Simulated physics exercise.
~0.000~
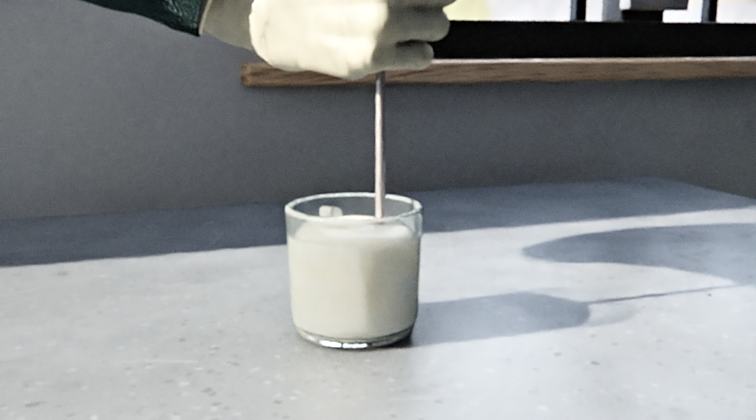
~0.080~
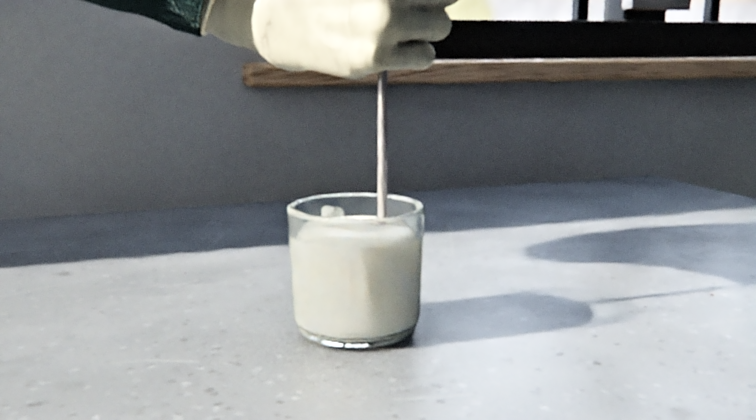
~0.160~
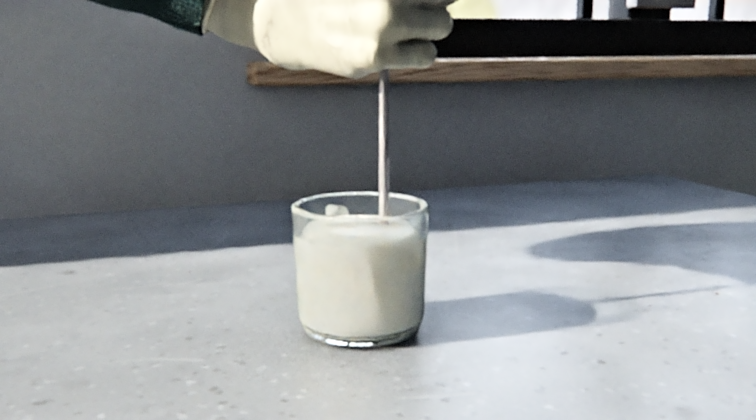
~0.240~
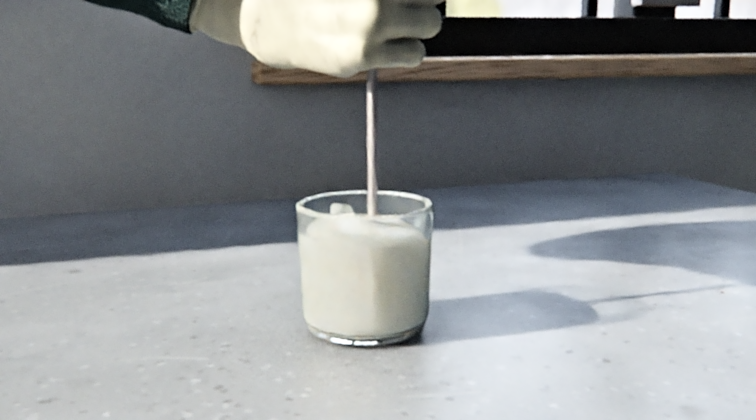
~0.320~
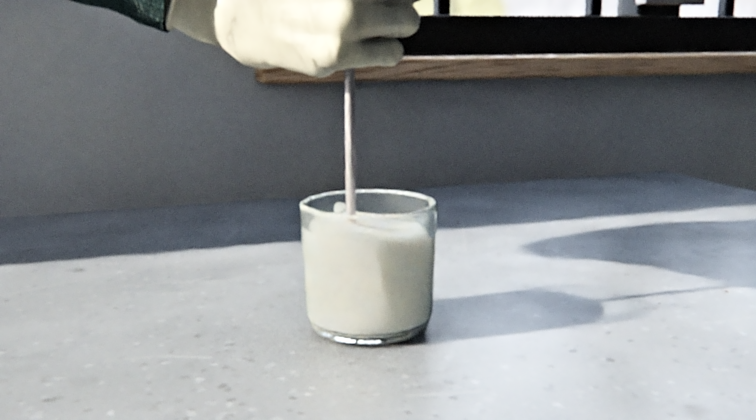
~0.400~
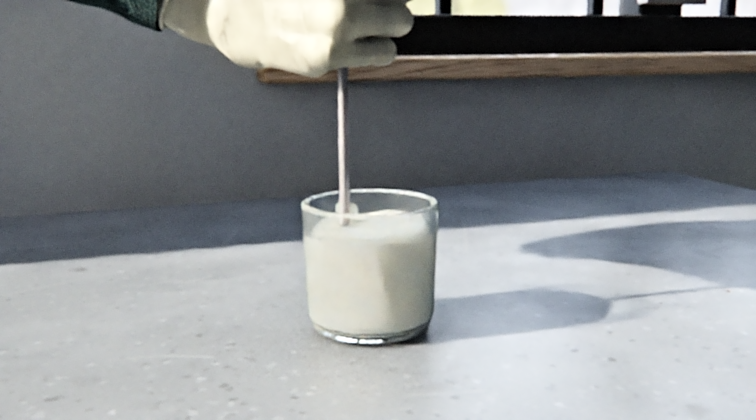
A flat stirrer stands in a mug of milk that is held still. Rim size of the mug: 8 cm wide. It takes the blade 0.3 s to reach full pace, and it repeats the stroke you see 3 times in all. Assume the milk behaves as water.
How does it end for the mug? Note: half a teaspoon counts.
Its water all stays inside.
After 0.73 s 0 ml is over the rim.
After 1.07 s 0 ml is over the rim.
After 1.40 s 0 ml is over the rim.
After 1.73 s 0 ml is over the rim.
In the end 0 ml is over the rim.
